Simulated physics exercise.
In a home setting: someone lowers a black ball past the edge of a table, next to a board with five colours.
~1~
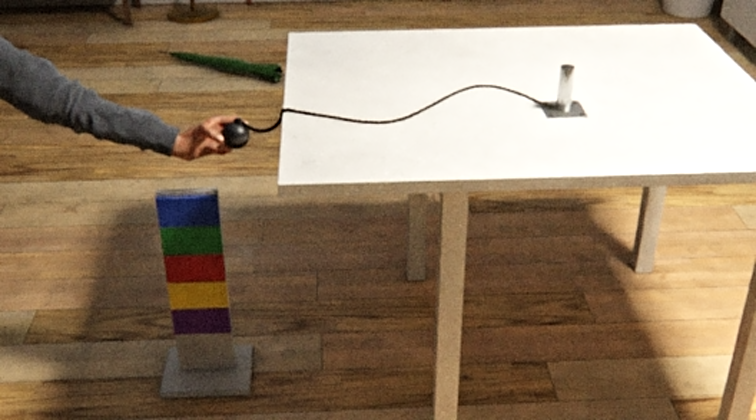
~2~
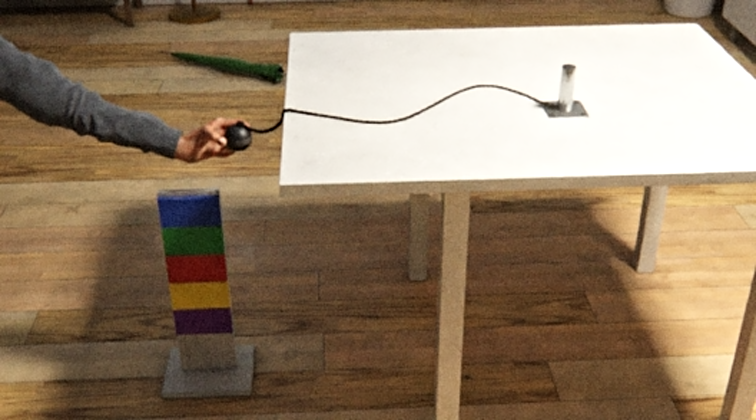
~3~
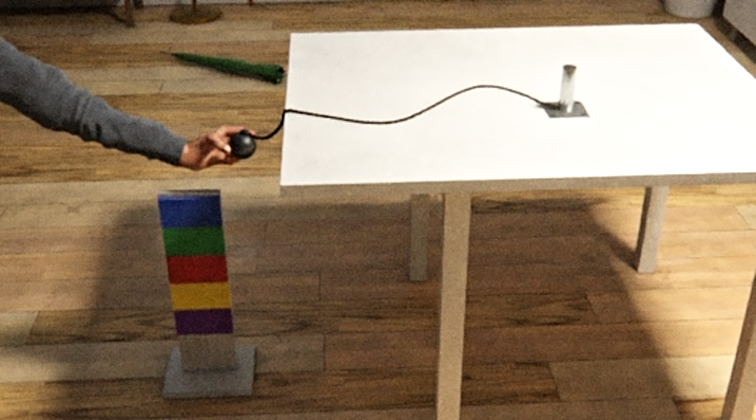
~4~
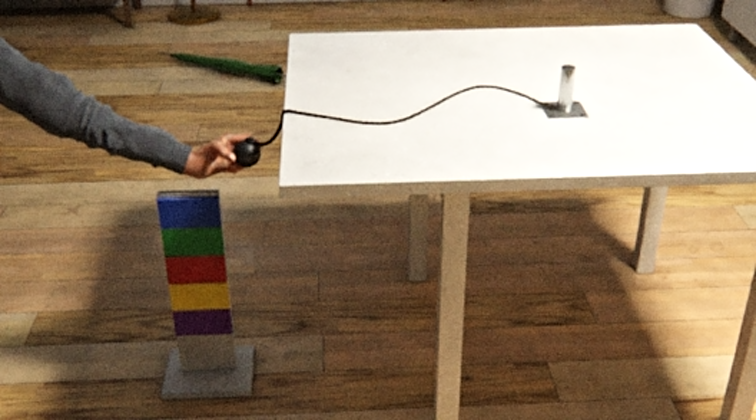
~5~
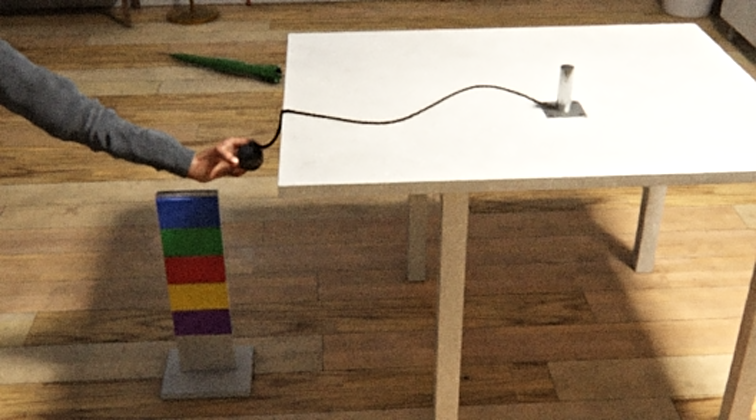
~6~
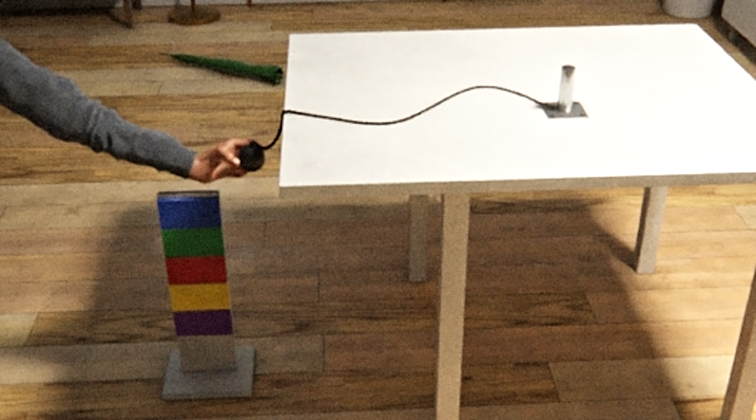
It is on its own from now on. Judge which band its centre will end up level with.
I would say green.
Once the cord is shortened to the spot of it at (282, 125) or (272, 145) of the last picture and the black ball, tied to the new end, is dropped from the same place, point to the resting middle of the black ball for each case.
Estimated pixels: (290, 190) then (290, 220).
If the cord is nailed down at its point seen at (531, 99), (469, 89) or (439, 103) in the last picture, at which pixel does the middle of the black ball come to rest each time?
Expect roughly (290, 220) for the first, (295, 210) for the second and (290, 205) for the third.
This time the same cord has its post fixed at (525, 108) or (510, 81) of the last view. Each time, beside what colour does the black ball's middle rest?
Red; red.
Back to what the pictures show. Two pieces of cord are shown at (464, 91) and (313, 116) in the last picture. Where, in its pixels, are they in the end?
The first settles around (438, 106), the second around (285, 137).
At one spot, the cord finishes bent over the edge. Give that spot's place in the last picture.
It's the piece you see at (346, 121).
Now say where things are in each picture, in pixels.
Black ball (236, 135); blue (188, 213); green (192, 241); red (195, 269); yellow (198, 296); purple (201, 322), in the first picture.
Black ball (238, 137); cord through (527, 96) (469, 89) (427, 109) (368, 122) (297, 112), in the second picture.
Black ball (242, 146), in the third picture.
Black ball (247, 154); cord through (527, 96) (468, 89) (426, 110) (368, 123) (297, 113), in the fourth picture.
Black ball (250, 157), in the fifth picture.
Black ball (251, 158); cord through (527, 97) (468, 90) (426, 110) (368, 124) (297, 113), in the sixth picture.
A little later, ball near (308, 232); level with green.
Next, ball near (276, 225); level with green.
When it is over, ball near (288, 227); level with green. The cord holds its middle at green.
